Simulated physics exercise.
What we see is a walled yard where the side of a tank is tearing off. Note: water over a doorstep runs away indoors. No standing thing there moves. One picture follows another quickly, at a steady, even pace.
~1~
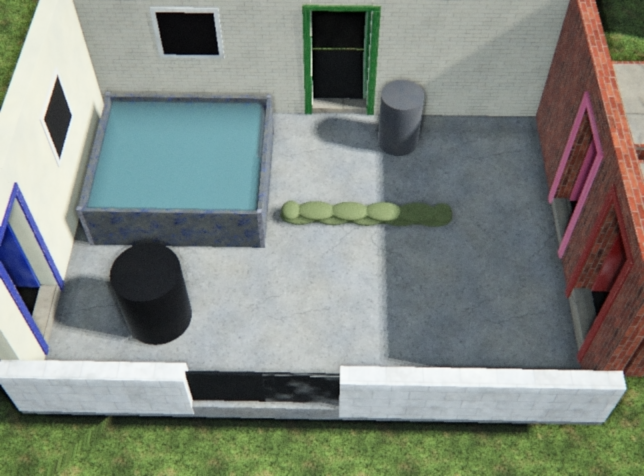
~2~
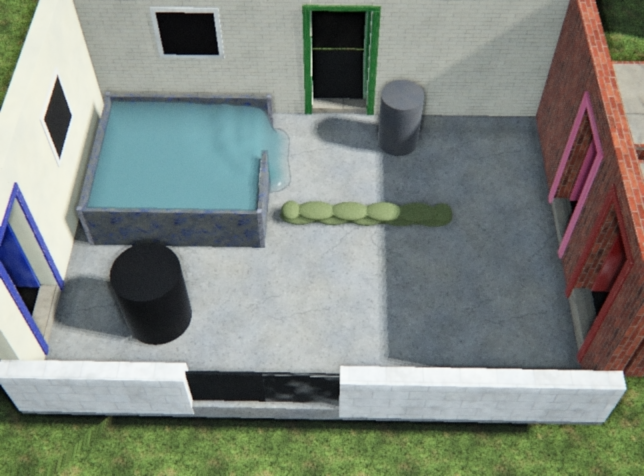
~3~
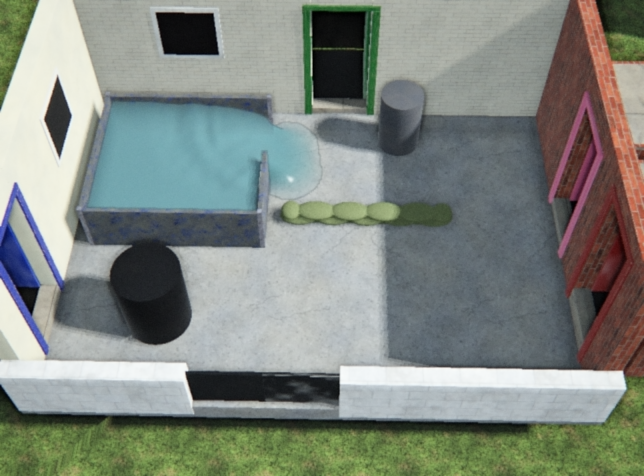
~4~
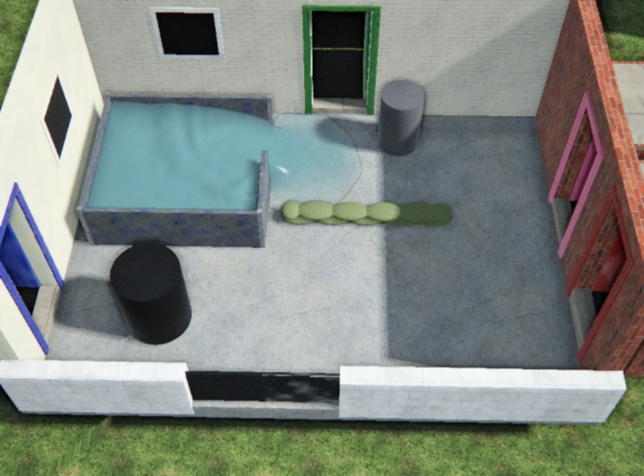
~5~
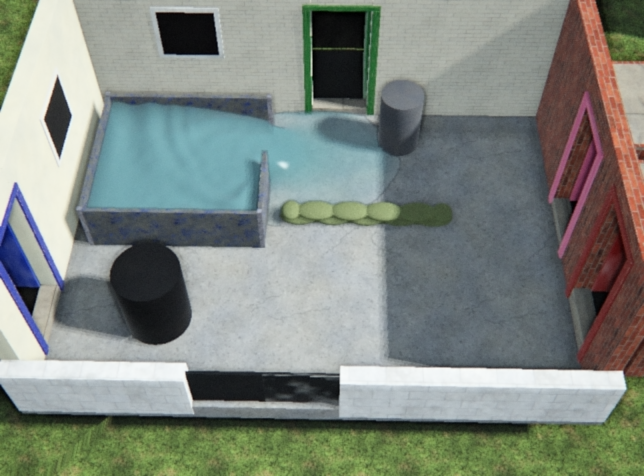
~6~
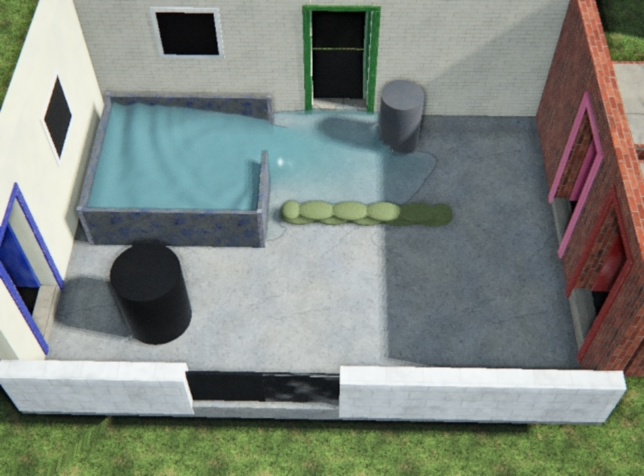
Water poured through a gap in the right side of a raised tank in a walled yard, spreading rightward across the paving between the green-framed doorway and low hedge, reaching around the grey cylinder.
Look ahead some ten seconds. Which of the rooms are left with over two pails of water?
As I see it, the pink door overshoots the mark there; the blue door doesn't overshoot the mark there; the green door overshoots the mark there; the red door doesn't overshoot the mark there.
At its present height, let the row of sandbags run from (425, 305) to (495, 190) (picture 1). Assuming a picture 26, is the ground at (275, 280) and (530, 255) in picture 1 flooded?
Point 1: Not wet; point 2: Swamped.
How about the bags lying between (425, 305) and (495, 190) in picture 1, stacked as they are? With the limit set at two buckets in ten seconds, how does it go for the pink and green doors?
The pink one comes in below, while the green one comes in above.
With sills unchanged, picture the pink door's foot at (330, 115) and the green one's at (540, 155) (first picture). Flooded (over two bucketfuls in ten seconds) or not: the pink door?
I reckon the pink door tops it.
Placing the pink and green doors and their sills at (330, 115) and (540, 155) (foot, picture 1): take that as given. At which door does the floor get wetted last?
The blue one.
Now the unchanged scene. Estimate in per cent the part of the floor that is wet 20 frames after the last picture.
Roughly 45 per cent.
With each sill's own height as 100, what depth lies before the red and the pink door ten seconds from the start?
Approx. 50 % then 70 %.
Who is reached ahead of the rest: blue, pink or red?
Looks like the door marked pink gets there first.
A moment on, water covers 25 % of the floor; the pink door not reached, the blue door not reached, the green door under two buckets in, the red door not reached.
Next, water covers 35 % of the floor; the pink door over two buckets in, the blue door not reached, the green door far over two buckets in, the red door not reached.
Then, water covers 45 % of the floor; the pink door far over two buckets in, the blue door not reached, the green door far over two buckets in, the red door wet at the sill, nothing in.
Later, water covers 70 % of the floor; the pink door far over two buckets in, the blue door not reached, the green door far over two buckets in, the red door wet at the sill, nothing in.
In the end, water covers 95 % of the floor; the pink door far over two buckets in, the blue door wet at the sill, nothing in, the green door far over two buckets in, the red door wet at the sill, nothing in.
